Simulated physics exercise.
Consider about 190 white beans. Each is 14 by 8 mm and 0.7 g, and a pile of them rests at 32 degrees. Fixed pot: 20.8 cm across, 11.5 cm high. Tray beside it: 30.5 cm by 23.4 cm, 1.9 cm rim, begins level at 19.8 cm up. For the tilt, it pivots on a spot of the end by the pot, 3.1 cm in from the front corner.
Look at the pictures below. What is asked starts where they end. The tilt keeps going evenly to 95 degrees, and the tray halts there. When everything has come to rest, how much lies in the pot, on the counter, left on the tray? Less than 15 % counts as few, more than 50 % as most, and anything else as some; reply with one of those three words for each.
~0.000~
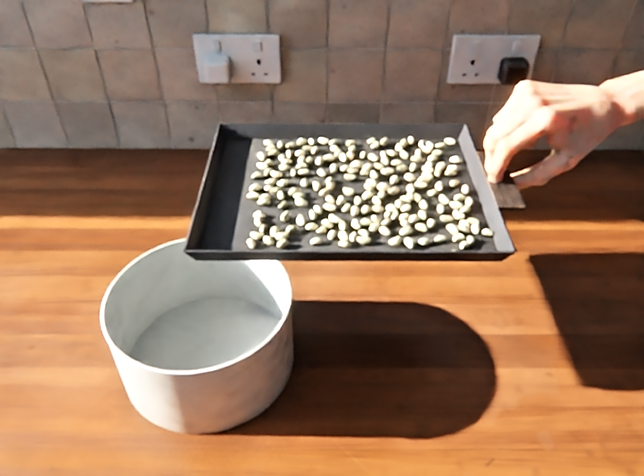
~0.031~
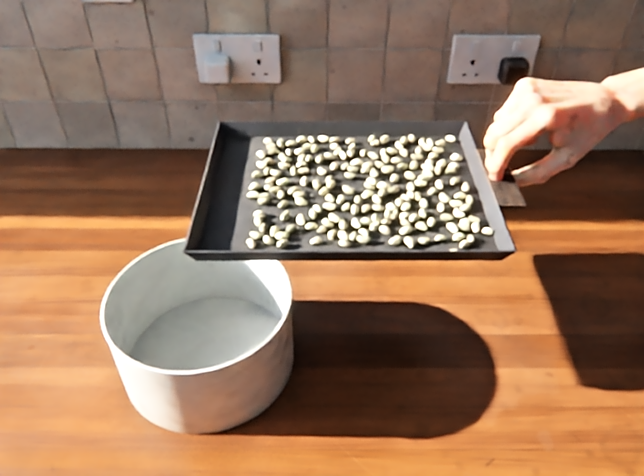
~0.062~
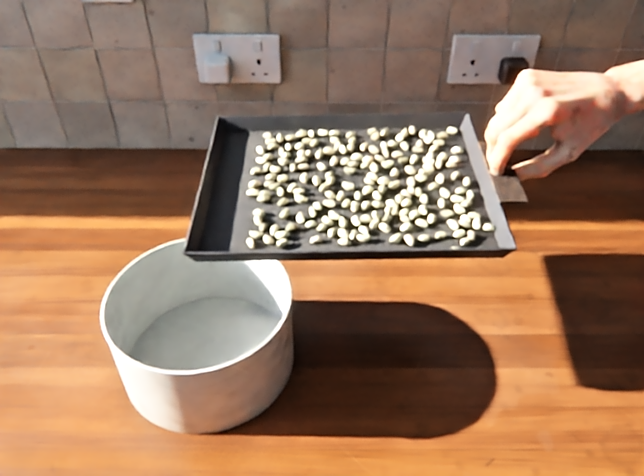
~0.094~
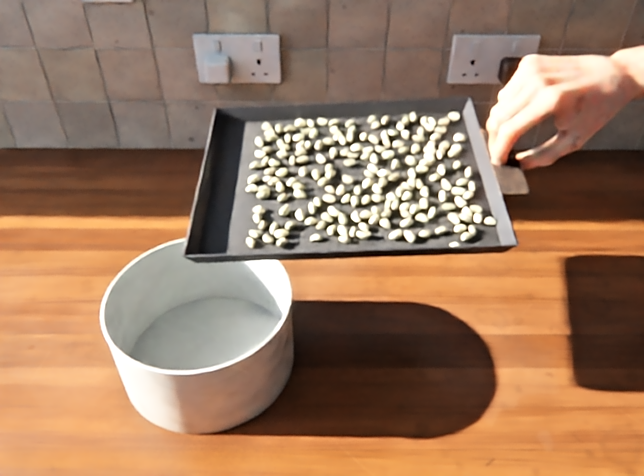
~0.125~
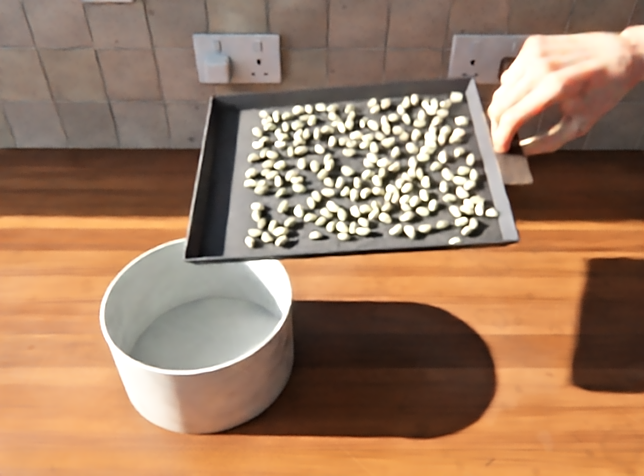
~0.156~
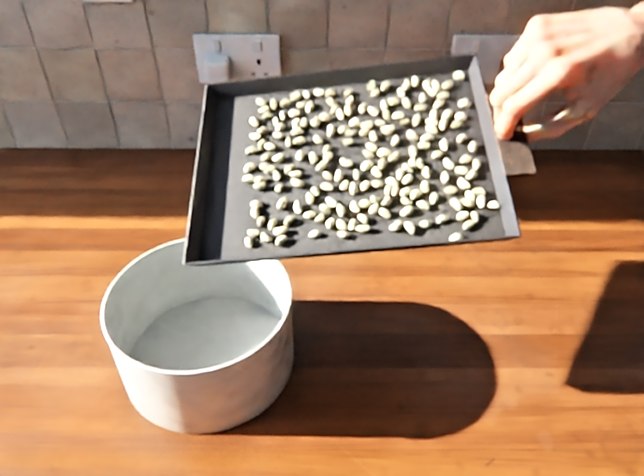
Here it is: Pot: Some, counter: Most, left on the tray: Few.
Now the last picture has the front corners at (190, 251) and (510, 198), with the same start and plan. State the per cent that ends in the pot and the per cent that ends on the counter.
Pot 80; counter 20.
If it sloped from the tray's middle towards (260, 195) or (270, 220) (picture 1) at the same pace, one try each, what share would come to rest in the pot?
I'd put it at about 35 per cent for the first tilt and about 55 per cent for the second.
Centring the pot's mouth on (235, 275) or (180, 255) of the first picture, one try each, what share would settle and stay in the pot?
In order, about 10 and about 0 per cent.
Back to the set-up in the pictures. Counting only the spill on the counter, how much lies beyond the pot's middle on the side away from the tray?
It comes to near 30 percent.
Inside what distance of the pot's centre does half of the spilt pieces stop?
Roughly 26 cm from the centre.
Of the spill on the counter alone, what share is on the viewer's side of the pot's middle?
Near 100 in a hundred.
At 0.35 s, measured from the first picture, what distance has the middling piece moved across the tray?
I'd say close to 3 centimetres.
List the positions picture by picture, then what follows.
Tray tilt 0 degrees, front corners at (193, 246) and (506, 246); middle of the pieces at (369, 187); pot at (198, 296), in the first frame.
Tray tilt 1 degrees, front corners at (193, 246) and (506, 245); middle of the pieces at (369, 186), in the second frame.
Tray tilt 3 degrees, front corners at (193, 247) and (507, 243), lowest corner left front; middle of the pieces at (369, 181), in the third frame.
Tray tilt 7 degrees, front corners at (192, 250) and (508, 239), lowest corner left front; middle of the pieces at (369, 174), in the fourth frame.
Tray tilt 13 degrees, front corners at (192, 253) and (509, 234), lowest corner left front; middle of the pieces at (369, 164), in the fifth frame.
Tray tilt 19 degrees, front corners at (192, 256) and (510, 229), lowest corner left front; middle of the pieces at (368, 154); pot at (198, 296). Its pace works out near 200 degrees a second, in the sixth frame.
Then, at 0.35 s, tilt 58 degrees; the tray holds 100 %, the pot 0 %.
After 0.49 s, tilt 86 degrees; the tray holds 90 %, the pot 0 %.
Then, at 0.75 s, tilt 95 degrees; the tray holds 0 %, the pot 35 %.
At rest (1.8 s), pot 35 %, counter 65 %, tray 0 %.
